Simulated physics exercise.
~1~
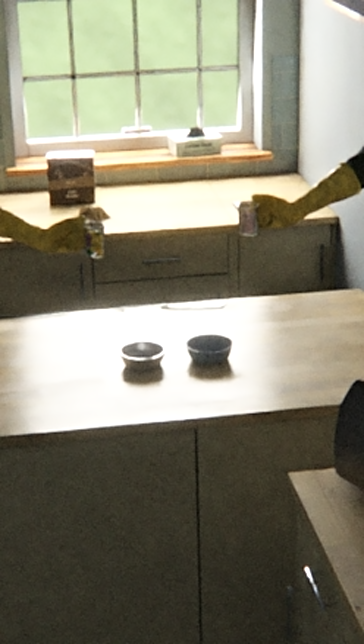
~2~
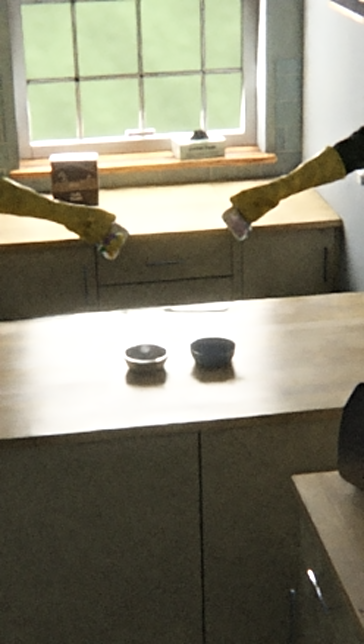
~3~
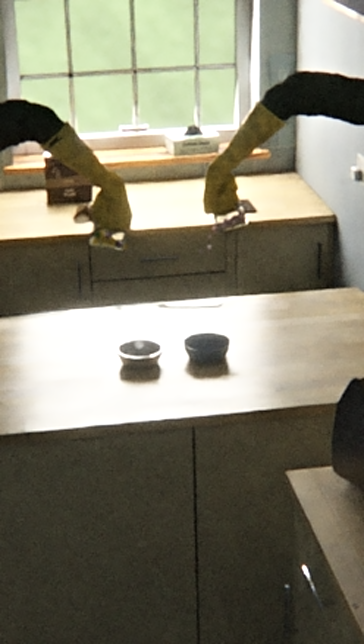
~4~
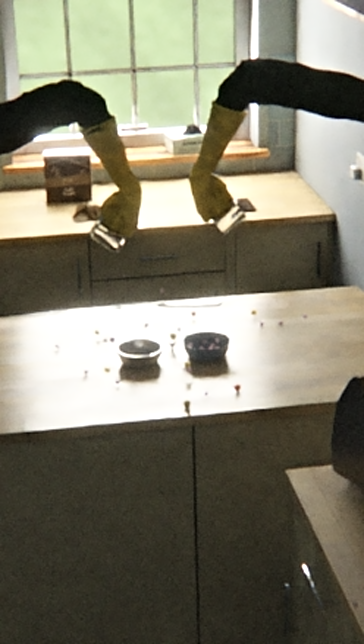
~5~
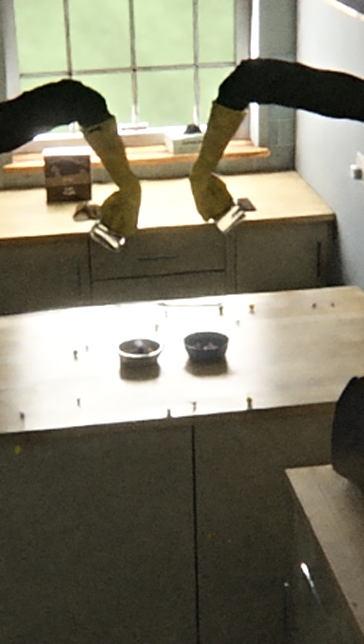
To begin with, two yellow-gloved hands reach in from either side of a kitchen, each holding a small clear cup upright behind a counter where two small dark dishes sit side by side. The hands move toward each other and start to lean the cups. The dark-sleeved arms rise and the wrists turn until both cups are on their sides, then tip right over. Small bits scatter around both dishes and across the pale countertop. At the end, the cups stay tipped, some bits rest in the dishes, and many others lie strewn outside them.
